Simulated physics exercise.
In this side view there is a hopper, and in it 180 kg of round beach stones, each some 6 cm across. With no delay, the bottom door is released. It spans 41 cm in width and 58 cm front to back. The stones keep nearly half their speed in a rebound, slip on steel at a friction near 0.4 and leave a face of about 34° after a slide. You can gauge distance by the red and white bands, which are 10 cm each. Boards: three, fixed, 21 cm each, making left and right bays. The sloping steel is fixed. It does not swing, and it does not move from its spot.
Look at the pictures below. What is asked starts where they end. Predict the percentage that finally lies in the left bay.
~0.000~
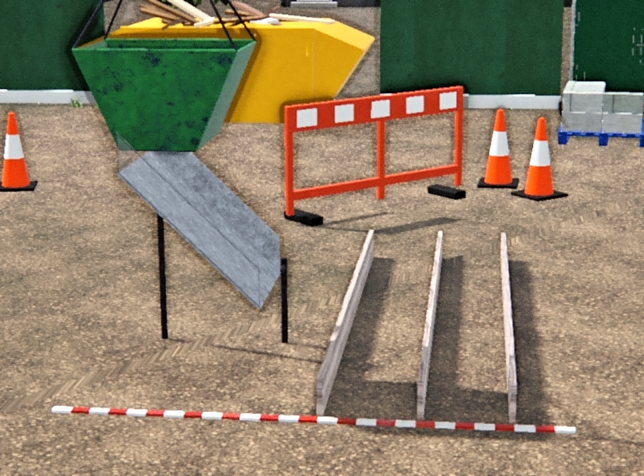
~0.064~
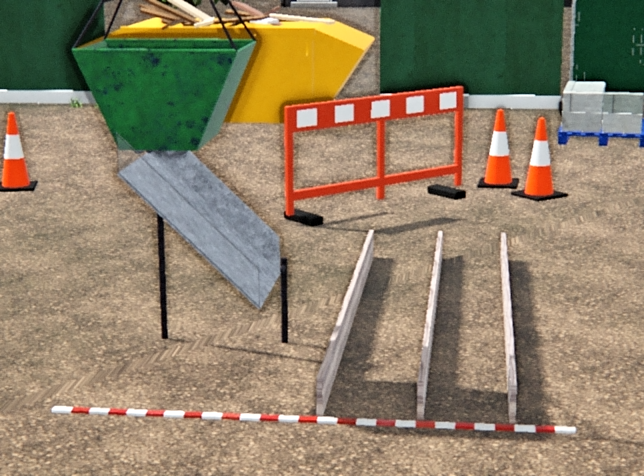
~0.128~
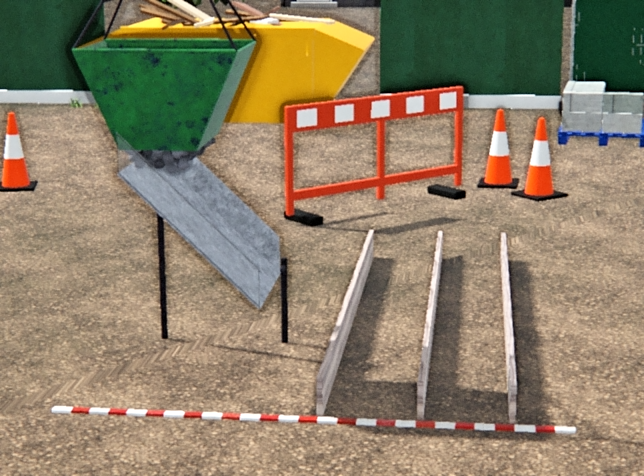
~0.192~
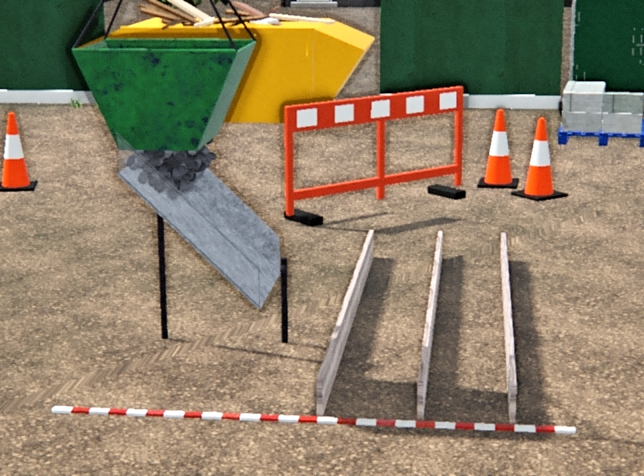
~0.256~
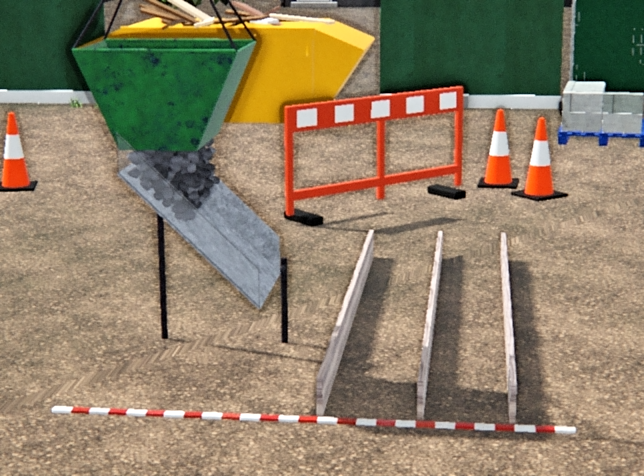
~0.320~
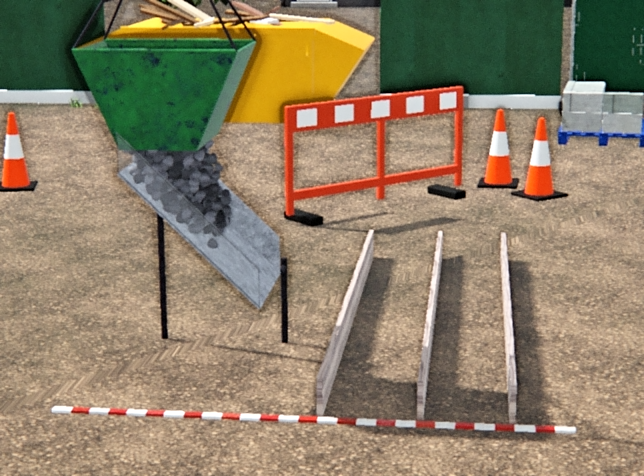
36 per cent, roughly.
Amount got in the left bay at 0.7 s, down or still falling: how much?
I'd put it near 5 per cent.
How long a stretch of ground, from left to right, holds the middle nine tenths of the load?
Some 100 cm from left to right.
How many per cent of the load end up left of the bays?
Roughly 65 per cent.
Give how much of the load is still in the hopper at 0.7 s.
I'd say some 0 per cent is still inside.
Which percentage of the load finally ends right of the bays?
Approx 0 % of the load.
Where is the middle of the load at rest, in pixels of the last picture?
I'd point to close to (317, 367) in the last picture.
After 0.7 s, 0 % in the hopper, 61 % on the steel, 36 % falling or lying left of the bays, 3 % falling or lying in the left bay; the stones farthest right are at (364, 346).
After 1.1 s, 0 % in the hopper, 10 % on the steel, 63 % falling or lying left of the bays, 27 % falling or lying in the left bay; the stones farthest right are at (421, 354).
After 1.7 s, 0 % in the hopper, 64 % falling or lying left of the bays, 36 % falling or lying in the left bay; the stones farthest right are at (428, 357).
After 2.6 s, 0 % in the hopper, 64 % falling or lying left of the bays, 36 % falling or lying in the left bay; the stones farthest right are at (428, 360).
After 4.5 s, 0 % in the hopper, 64 % left of the bays, 36 % in the left bay; the stones farthest right are at (428, 360).
